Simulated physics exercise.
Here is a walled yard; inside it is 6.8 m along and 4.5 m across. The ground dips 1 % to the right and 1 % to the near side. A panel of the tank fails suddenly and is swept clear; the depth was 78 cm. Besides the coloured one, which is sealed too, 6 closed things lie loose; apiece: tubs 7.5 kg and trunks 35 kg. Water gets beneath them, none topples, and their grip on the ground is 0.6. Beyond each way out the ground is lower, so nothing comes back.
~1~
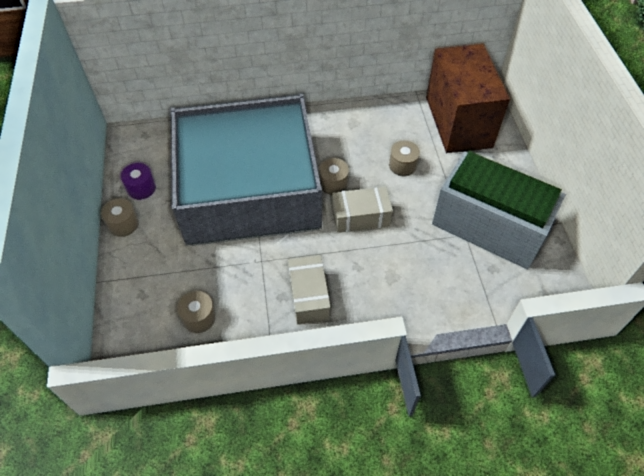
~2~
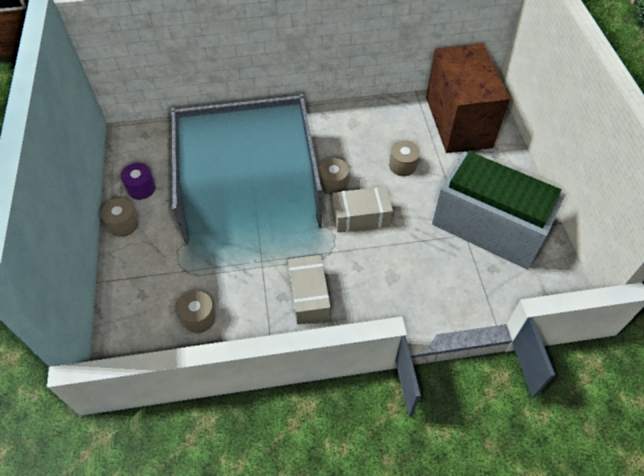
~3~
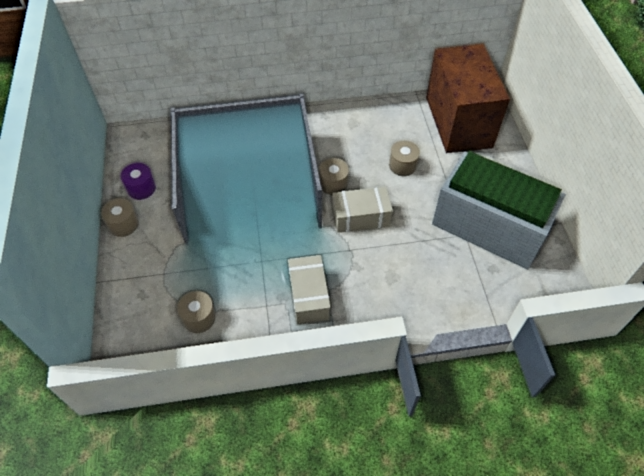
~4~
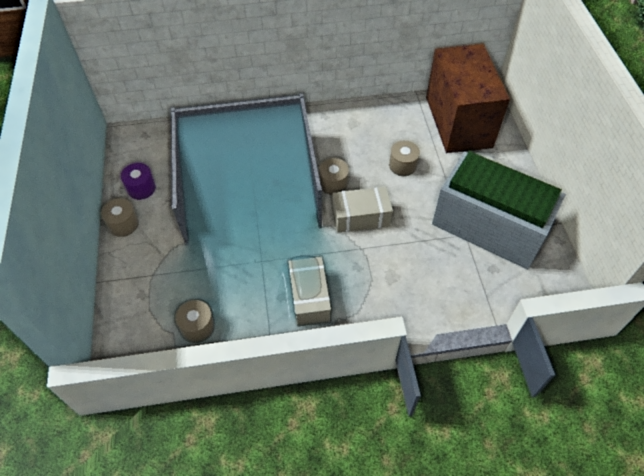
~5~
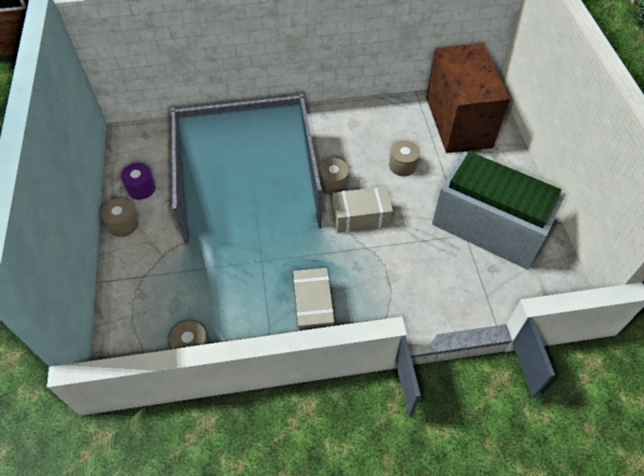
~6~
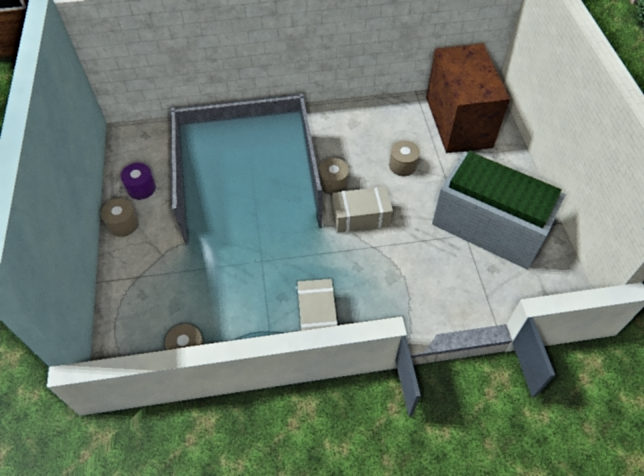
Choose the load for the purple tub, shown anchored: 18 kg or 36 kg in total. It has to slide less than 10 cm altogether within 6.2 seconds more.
I expect that neither weight holds it.
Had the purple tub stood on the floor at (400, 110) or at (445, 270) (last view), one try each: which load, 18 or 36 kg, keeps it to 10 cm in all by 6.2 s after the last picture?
In turn: It takes the larger; neither holds.
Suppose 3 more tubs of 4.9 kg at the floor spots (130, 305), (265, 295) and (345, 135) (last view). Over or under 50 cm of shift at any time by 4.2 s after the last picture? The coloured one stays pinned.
In turn: More, more, under.
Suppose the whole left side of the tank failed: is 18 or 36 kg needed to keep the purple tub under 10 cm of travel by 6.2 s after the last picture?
In that case neither load is enough.
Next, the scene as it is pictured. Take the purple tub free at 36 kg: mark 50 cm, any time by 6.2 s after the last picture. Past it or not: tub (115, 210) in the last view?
Answer: Over.
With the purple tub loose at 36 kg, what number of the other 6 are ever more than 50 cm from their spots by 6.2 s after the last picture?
I count 3.
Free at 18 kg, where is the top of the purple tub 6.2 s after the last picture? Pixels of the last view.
Near (173, 122).
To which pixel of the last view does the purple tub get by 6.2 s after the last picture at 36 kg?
Around (141, 132).
Then, 0.6 s after the last picture the purple tub would be 0 cm from its start with 18 kg and 0 cm from its start with 36 kg; 0 cm of water round it then.
Then, 2.3 s after the last picture the purple tub would be 84 cm from its start with 18 kg and 36 cm from its start with 36 kg; 10 cm of water round it then.
Then, 4.2 s after the last picture the purple tub would be 103 cm from its start with 18 kg and 85 cm from its start with 36 kg; 18 cm of water round it then.
Then, 6.2 s after the last picture the purple tub would be 115 cm from its start with 18 kg and 85 cm from its start with 36 kg; 10 cm of water round it then.
